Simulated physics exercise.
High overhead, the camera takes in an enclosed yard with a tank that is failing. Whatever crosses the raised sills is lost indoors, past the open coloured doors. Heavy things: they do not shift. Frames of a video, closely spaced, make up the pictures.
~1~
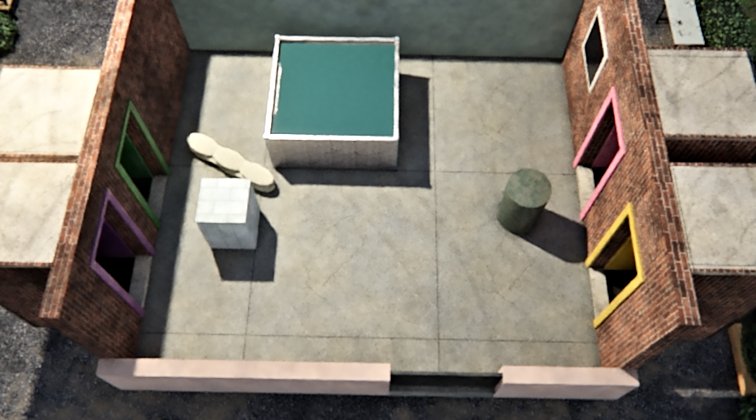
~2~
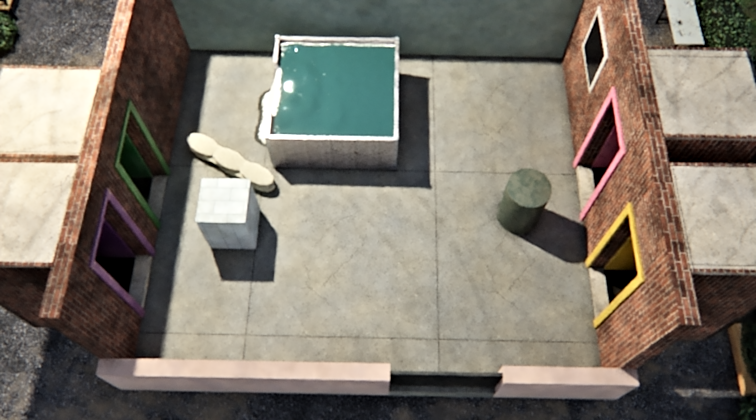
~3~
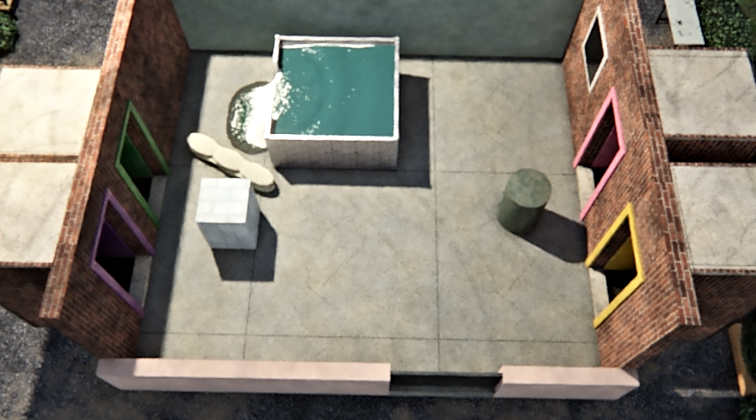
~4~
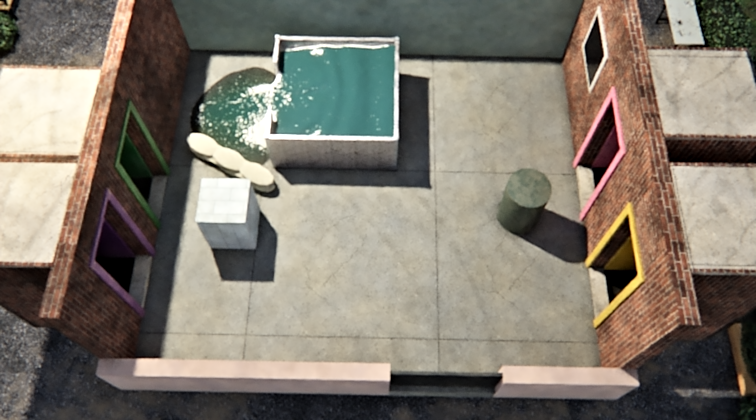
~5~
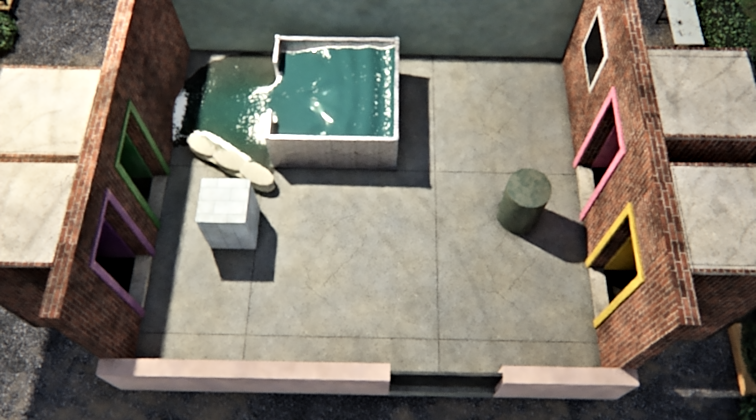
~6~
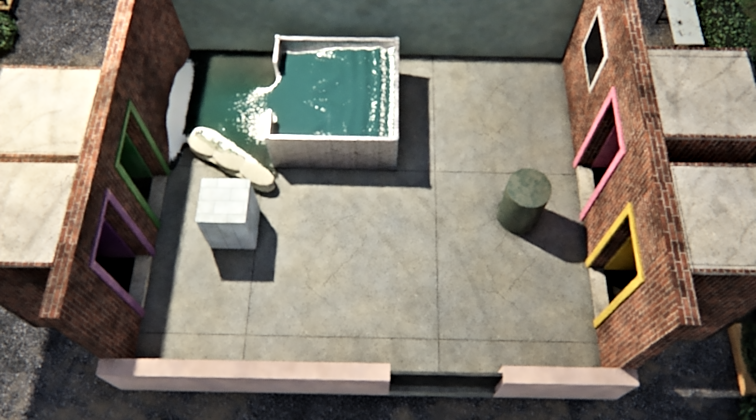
A large open tank of green water sat still in a walled yard, then water poured from its left side and spread leftward across the paving, past a pale lumpy shape, to the brick wall.
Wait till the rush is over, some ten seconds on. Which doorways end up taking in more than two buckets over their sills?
The green door takes in more than two, the yellow door takes in more than two, the purple door takes in two or fewer, the pink door takes in two or fewer.
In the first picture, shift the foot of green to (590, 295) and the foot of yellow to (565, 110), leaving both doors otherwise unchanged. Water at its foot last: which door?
The green one comes last.
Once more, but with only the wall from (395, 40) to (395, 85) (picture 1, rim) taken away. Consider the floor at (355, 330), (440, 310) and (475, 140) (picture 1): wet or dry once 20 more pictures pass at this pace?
Spot one ends up untouched by the spill, spot two untouched by the spill, spot three deluged.
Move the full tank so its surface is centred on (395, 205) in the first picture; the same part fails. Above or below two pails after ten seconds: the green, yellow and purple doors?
Going by the run, the green door tops the threshold, the yellow door tops the threshold and the purple door tops the threshold.
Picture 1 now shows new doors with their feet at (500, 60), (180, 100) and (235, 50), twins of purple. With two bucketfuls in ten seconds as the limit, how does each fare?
Stays below the line; crosses the line; crosses the line.
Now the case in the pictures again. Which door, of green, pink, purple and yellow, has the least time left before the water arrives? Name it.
Looks like the door marked green gets there first.
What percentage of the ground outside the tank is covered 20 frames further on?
That's roughly 50 per cent.
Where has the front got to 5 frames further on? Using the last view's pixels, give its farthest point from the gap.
The farthest point of the front sits at (152, 269).
A moment on, water covers 15 % of the floor; the green door wet at the sill, nothing in, the yellow door not reached, the purple door not reached, the pink door not reached.
Next, water covers 30 % of the floor; the green door under two buckets in, the yellow door not reached, the purple door wet at the sill, nothing in, the pink door not reached.
Then, water covers 50 % of the floor; the green door under two buckets in, the yellow door not reached, the purple door wet at the sill, nothing in, the pink door not reached.
Later, water covers 85 % of the floor; the green door over two buckets in, the yellow door wet at the sill, nothing in, the purple door under two buckets in, the pink door wet at the sill, nothing in.
In the end, water covers 95 % of the floor; the green door over two buckets in, the yellow door far over two buckets in, the purple door under two buckets in, the pink door wet at the sill, nothing in.
